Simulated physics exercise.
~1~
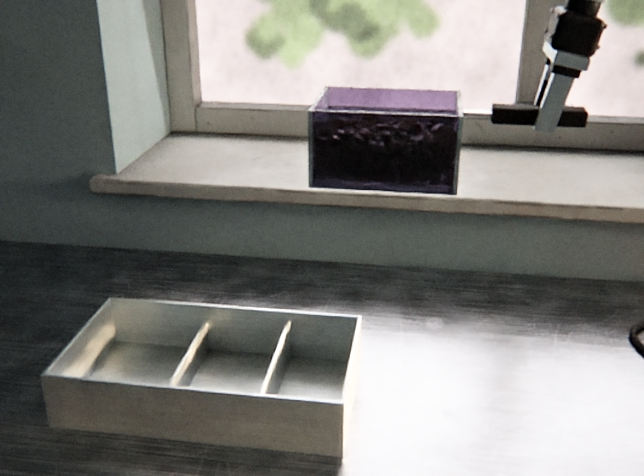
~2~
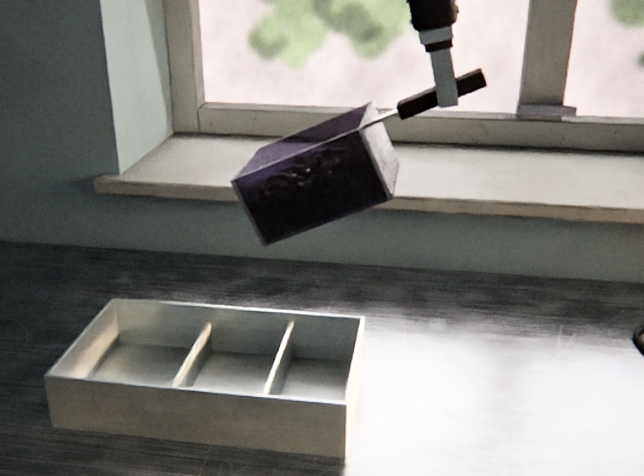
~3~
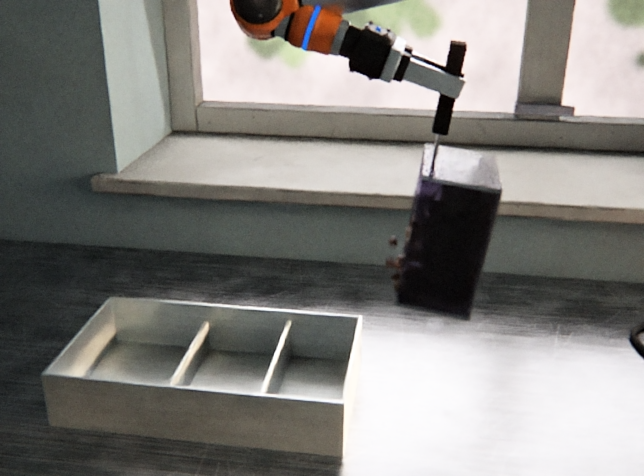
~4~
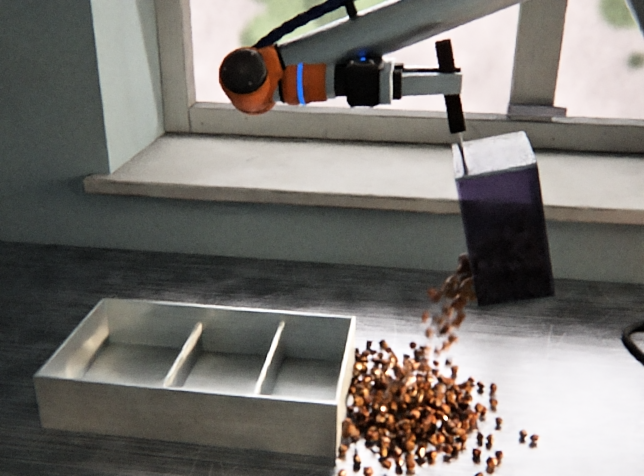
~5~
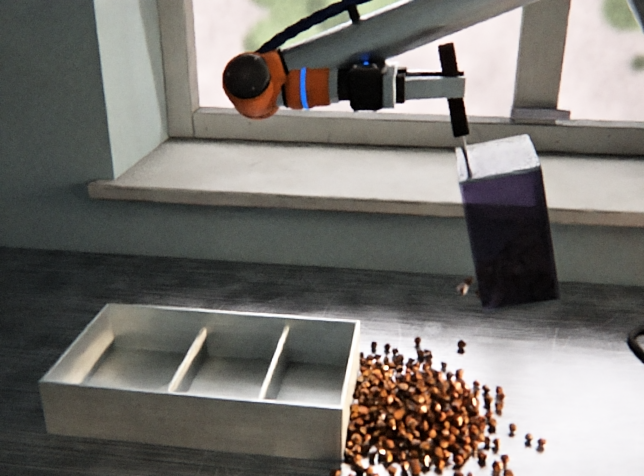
Robot arm lifting a purple box of brown pellets from a windowsill and tipping it, spilling them beside an empty divided tray.
